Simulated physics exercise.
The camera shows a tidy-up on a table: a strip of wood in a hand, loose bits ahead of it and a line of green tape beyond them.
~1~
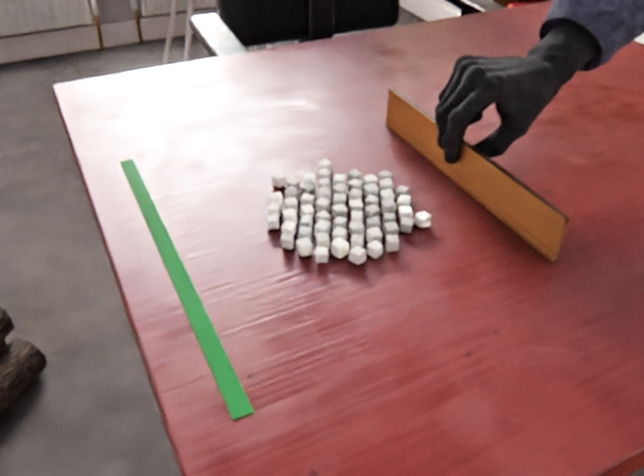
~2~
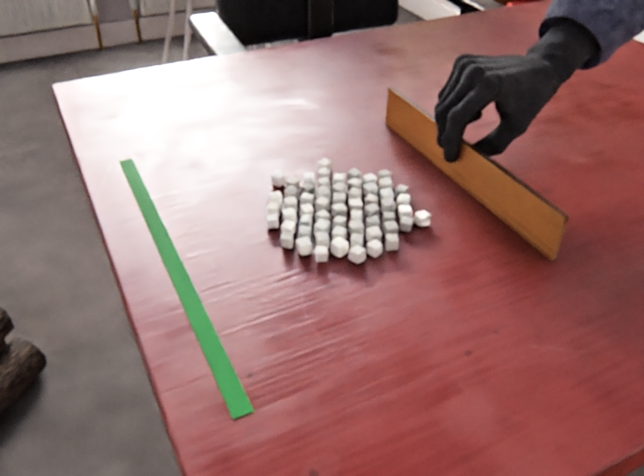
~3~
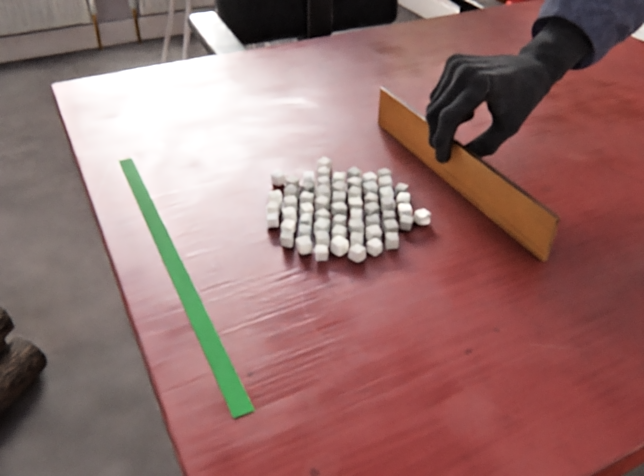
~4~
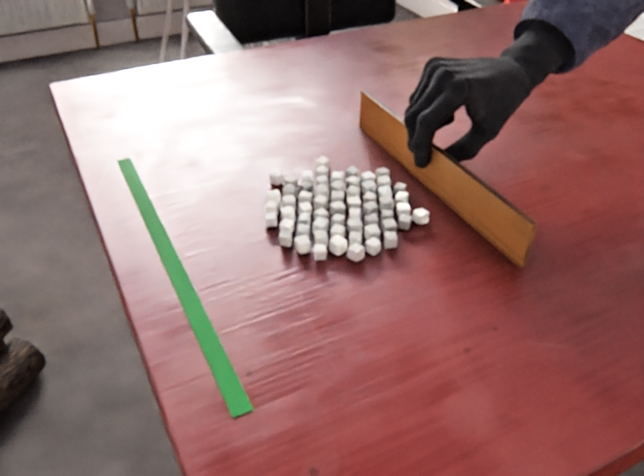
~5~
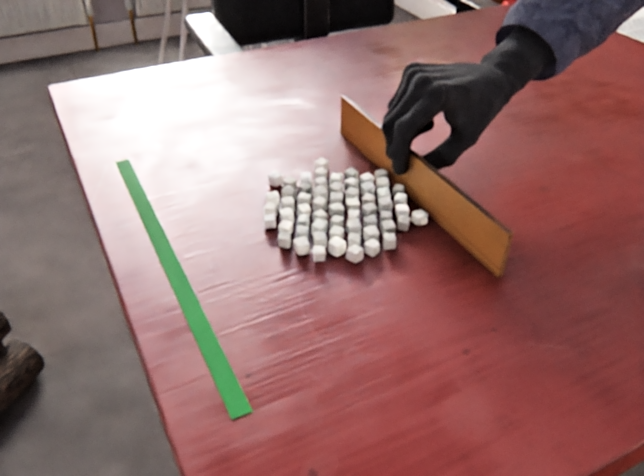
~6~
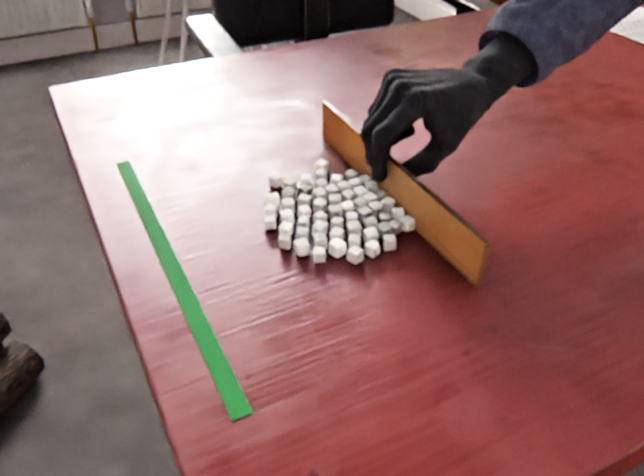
A black-gloved hand slides a wooden strip left across a red table into clustered white cubes.
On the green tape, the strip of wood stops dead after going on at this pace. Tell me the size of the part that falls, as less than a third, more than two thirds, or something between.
What stays on the table will be within the middle third.
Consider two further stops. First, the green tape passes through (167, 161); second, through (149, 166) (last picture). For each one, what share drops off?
Roughly 10 per cent the first time and 20 per cent the second.
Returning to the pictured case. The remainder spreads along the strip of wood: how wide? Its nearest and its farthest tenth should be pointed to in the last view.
You'd find the near tenth around (179, 331) and the far one around (132, 219).
Shortly afterwards, strip of wood still moving, near (279, 190); heap all on the table, its front near (168, 245).
Next, strip of wood stopped at the green tape; heap near half over the edge.
In the end, strip of wood stopped at the green tape; heap near half over the edge.
